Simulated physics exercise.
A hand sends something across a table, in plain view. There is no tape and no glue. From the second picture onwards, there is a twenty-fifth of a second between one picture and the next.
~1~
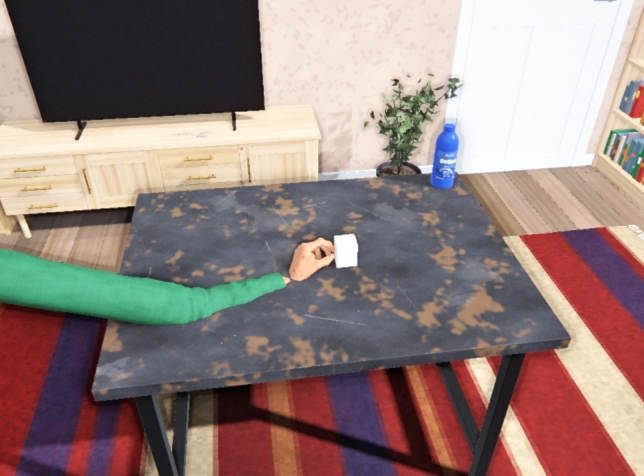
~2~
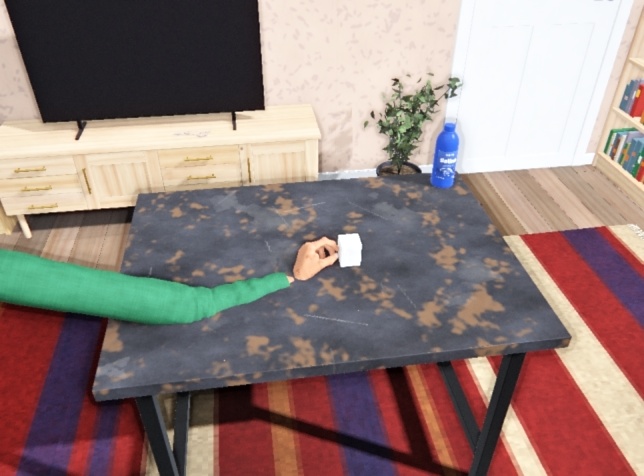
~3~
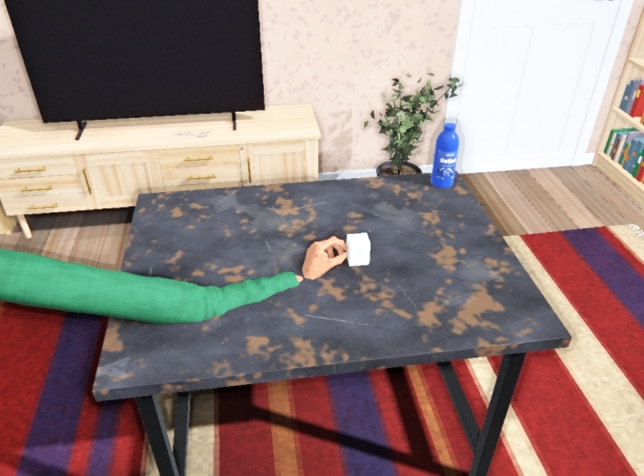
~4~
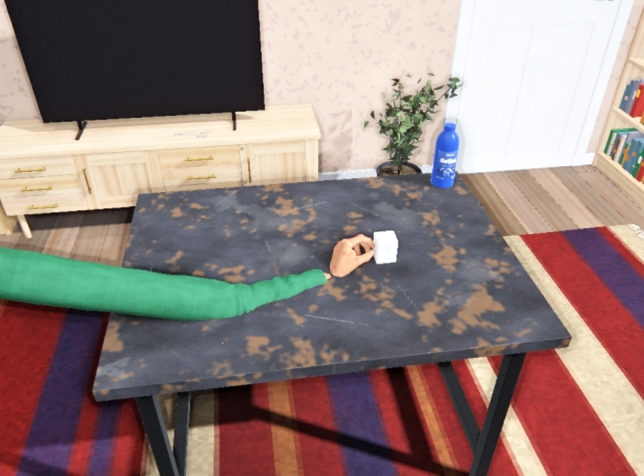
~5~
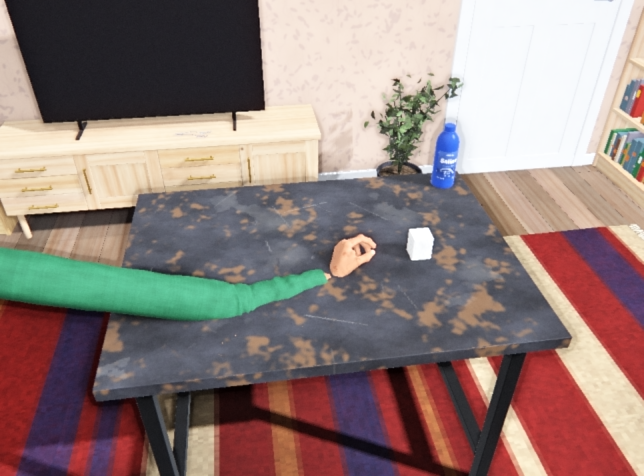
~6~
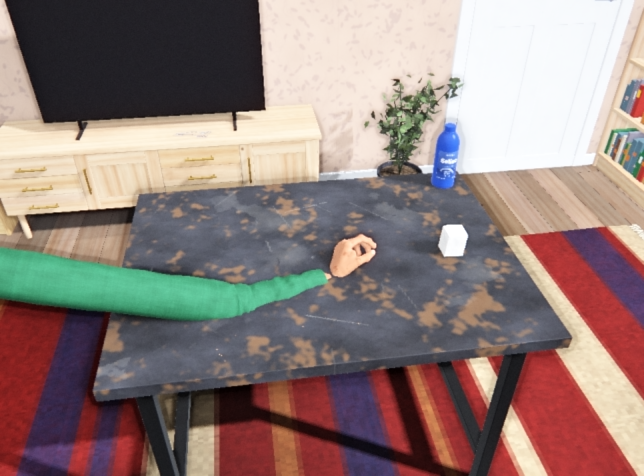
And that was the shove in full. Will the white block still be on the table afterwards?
No, most likely it is no longer on the table.
Then, 0.30 s later than the last frame, white block now off the table.
Then, 0.50 s later than the last frame, things are still on the move.
When it is over, off the table, white block.
